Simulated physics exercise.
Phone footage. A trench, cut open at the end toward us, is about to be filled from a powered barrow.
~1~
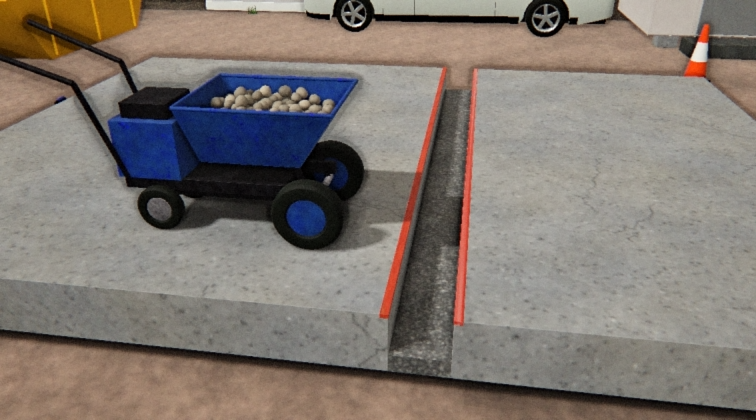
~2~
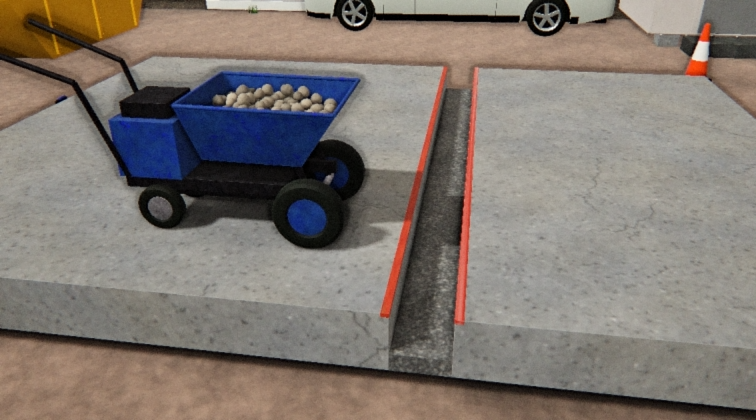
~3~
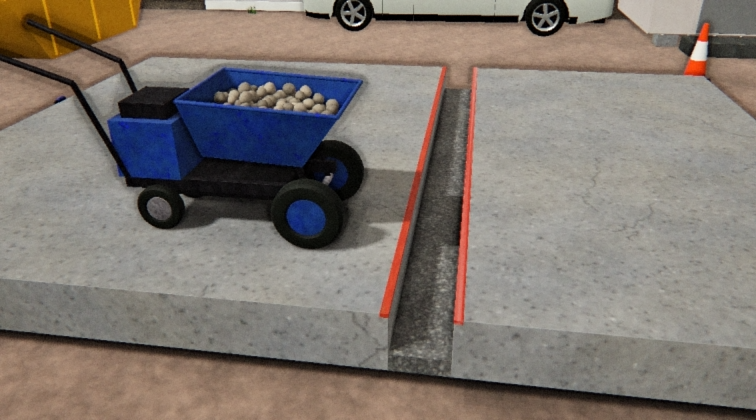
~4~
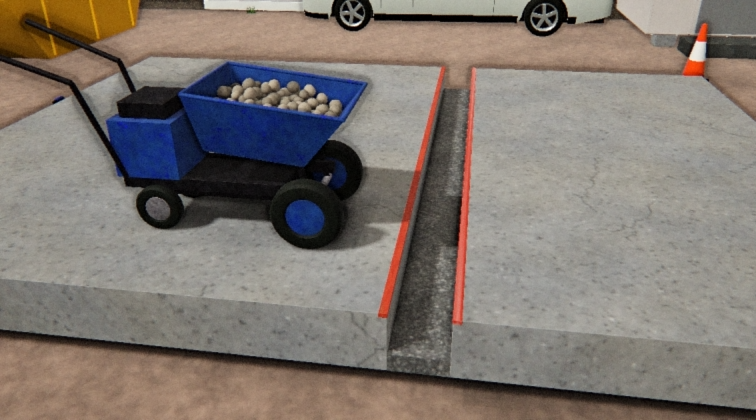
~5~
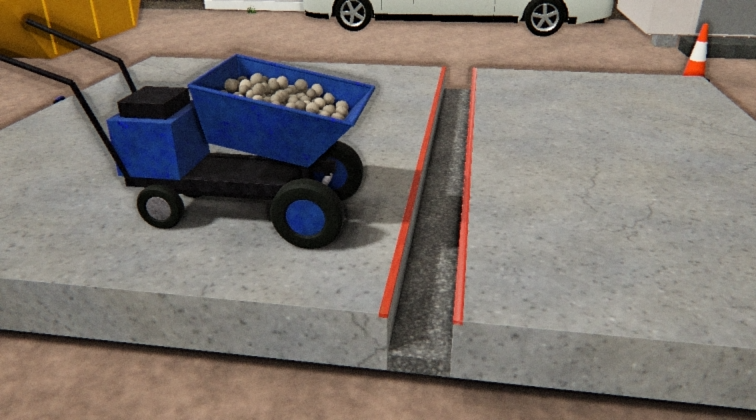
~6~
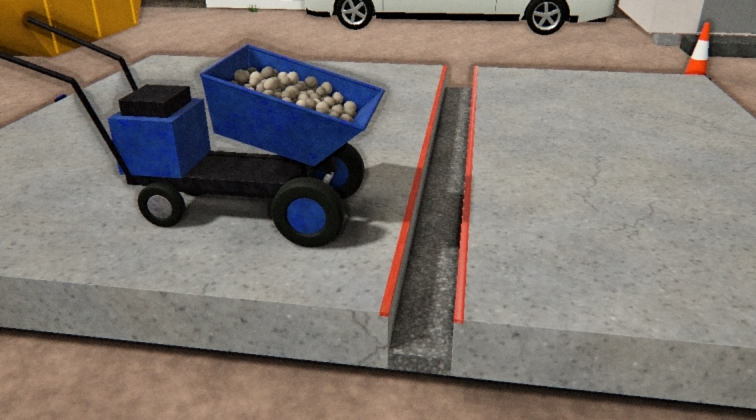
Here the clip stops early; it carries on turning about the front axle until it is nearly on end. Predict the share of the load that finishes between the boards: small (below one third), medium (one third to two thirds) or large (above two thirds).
The share is large, above two thirds.
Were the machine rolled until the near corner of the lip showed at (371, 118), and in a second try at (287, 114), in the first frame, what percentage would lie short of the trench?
You'd get around 0 in a hundred, then 20 in a hundred.
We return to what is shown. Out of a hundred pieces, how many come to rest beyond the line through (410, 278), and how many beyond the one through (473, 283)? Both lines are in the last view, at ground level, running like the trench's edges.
90 % and 20 %, in that order.
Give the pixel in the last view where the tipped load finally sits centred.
(444, 246).
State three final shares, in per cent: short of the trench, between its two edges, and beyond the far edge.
In per cent, short 0, between 75 and beyond 25.
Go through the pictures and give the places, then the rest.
The first picture shows lip of the skip near (332, 116), level; top of the load near (266, 104), river pebbles; first edge of the trench near (393, 278); far edge near (461, 284), the trench over half as wide as the skip, and about as deep as wide.
The second picture shows lip of the skip near (334, 116), level; top of the load near (249, 109).
The third picture shows lip of the skip near (337, 118), tipped barely; top of the load near (251, 107).
The fourth picture shows lip of the skip near (343, 121), tipped a little; top of the load near (255, 93).
The fifth picture shows lip of the skip near (352, 125), tipped a little; top of the load near (255, 93).
The sixth picture shows lip of the skip near (363, 129), tipped clearly; top of the load near (262, 89); first edge of the trench near (393, 276); far edge near (462, 281).
Shortly afterwards, skip tipped steeply; the whole lot in the skip.
Next, skip tipped right over; the bulk in the skip; a little in or heaped over the trench; only a few beyond it; only a few falling.
Some moments later, skip tipped right over; a little in the skip; near two thirds in or heaped over the trench; near a quarter beyond it.
In the end, skip tipped right over; the bulk in or heaped over the trench; near a quarter beyond it.
